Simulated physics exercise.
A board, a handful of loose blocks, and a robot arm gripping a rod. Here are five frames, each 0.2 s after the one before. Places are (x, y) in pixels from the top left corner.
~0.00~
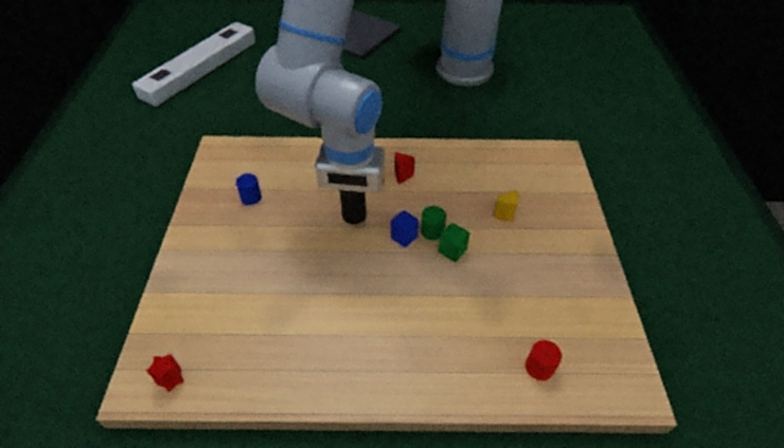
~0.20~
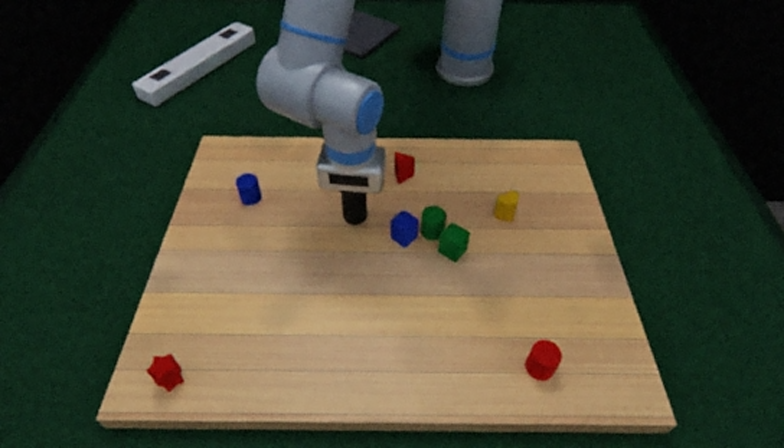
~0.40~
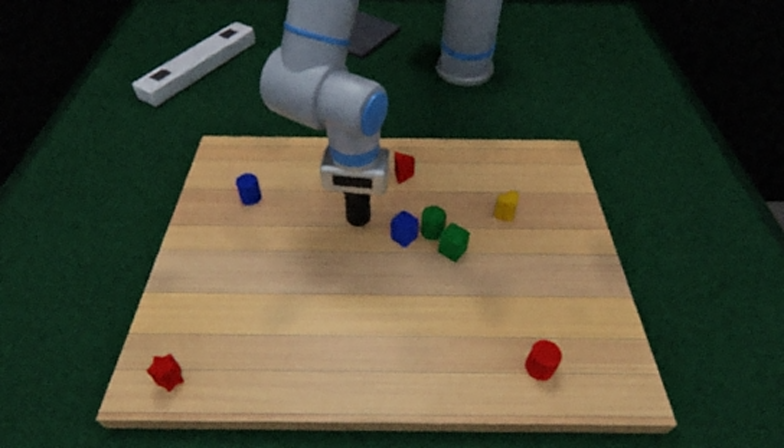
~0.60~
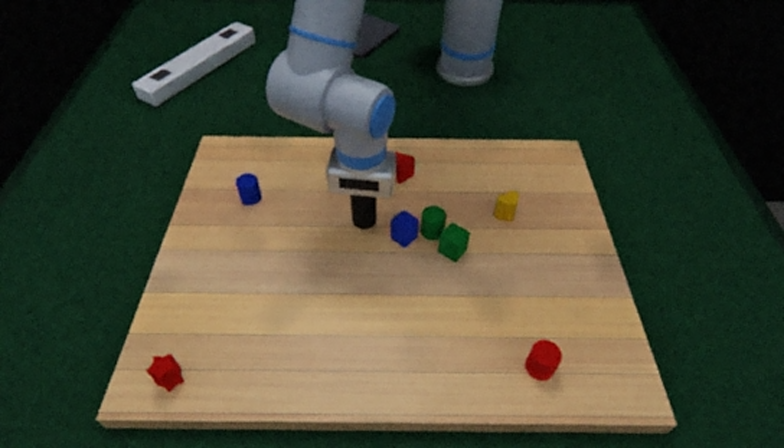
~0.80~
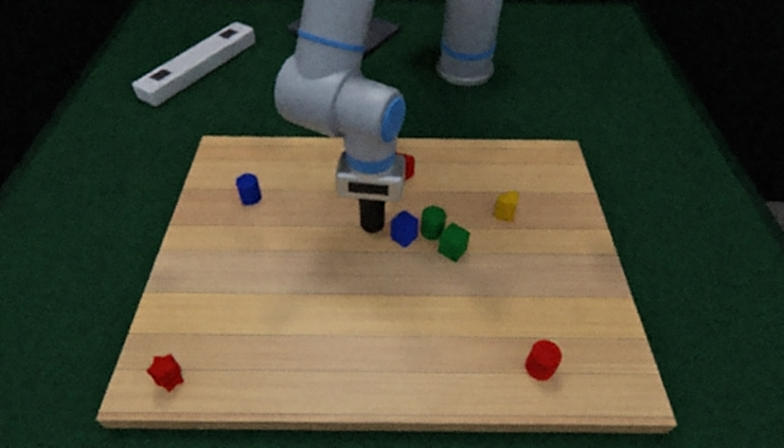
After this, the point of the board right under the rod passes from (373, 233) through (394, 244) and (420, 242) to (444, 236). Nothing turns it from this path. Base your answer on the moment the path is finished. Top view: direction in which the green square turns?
The answer is clockwise.
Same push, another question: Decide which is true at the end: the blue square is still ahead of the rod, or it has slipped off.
The blue square won't leave the front of the rod.
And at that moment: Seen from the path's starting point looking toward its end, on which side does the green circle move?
It is displaced to the left.
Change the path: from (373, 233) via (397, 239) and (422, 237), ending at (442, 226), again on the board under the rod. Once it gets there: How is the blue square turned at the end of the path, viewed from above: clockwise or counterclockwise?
If we look at it from overhead, the blue square pivots clockwise.
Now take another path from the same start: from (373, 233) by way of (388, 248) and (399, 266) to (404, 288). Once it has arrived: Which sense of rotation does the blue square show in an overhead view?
From the top, the block rotates counterclockwise.
On the path given first. One third of the way, rod at (395, 235); blue square at (420, 222), turned 30° anticlockwise; green circle at (441, 212).
Two thirds of the way, rod at (420, 233); blue square at (440, 216), turned 80° anticlockwise; green circle at (454, 203).
At the end, rod at (445, 227); blue square at (463, 208), turned 95° anticlockwise; green circle at (471, 194); green square at (462, 234), turned 25° clockwise.
